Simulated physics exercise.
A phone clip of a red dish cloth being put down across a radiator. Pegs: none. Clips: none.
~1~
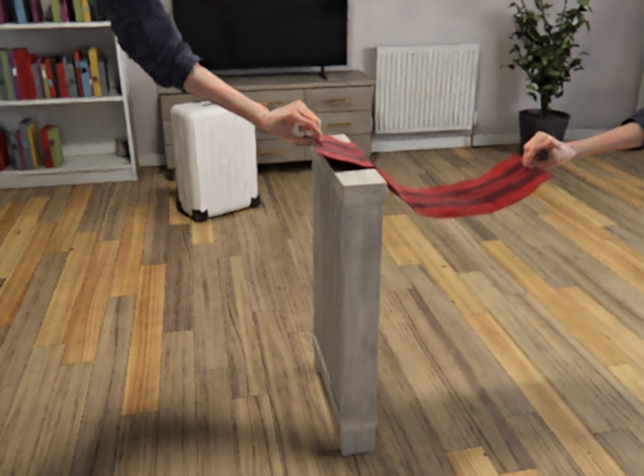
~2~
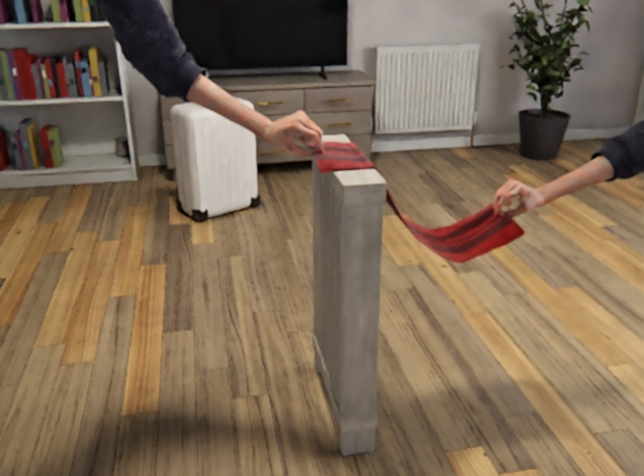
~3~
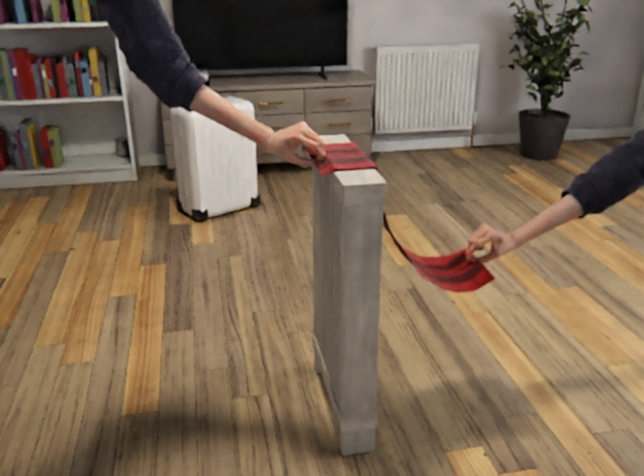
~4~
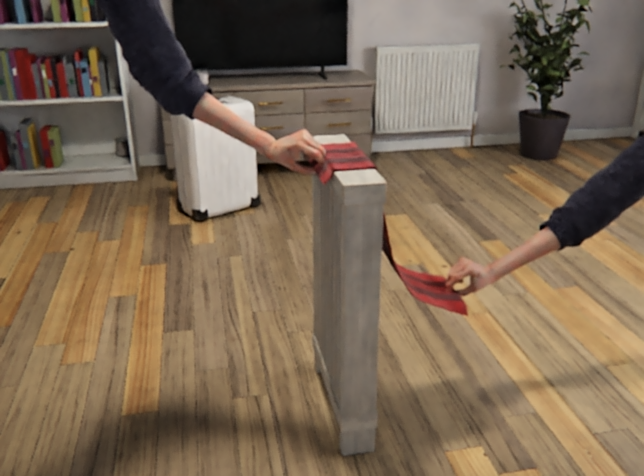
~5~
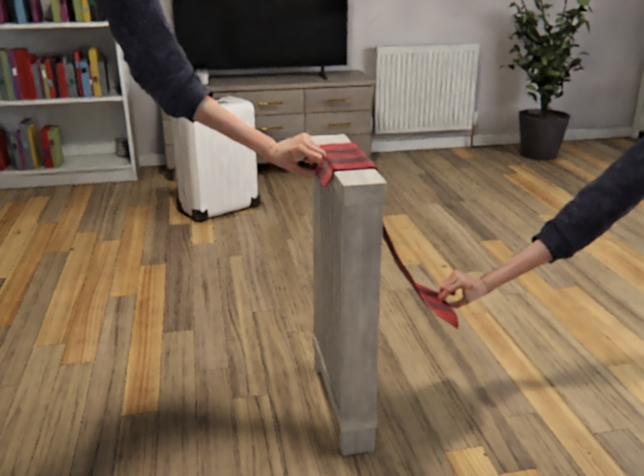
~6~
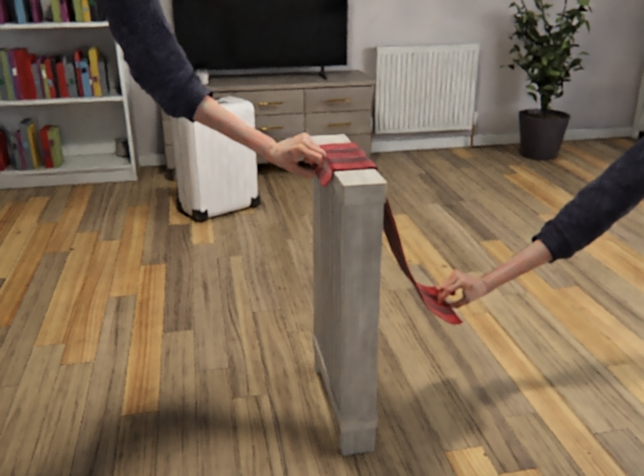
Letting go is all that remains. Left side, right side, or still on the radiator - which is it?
Right side.
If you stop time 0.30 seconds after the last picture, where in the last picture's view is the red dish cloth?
Estimated pixel: Around (383, 288).
Then, 0.30 s later than the last view, dish cloth clear of the top and falling near (383, 288).
Then, 0.54 s later than the last view, dish cloth in a heap on the floor near (380, 397).
Finally, dish cloth in a heap on the floor near (381, 398). The red dish cloth is pulled rightwards.
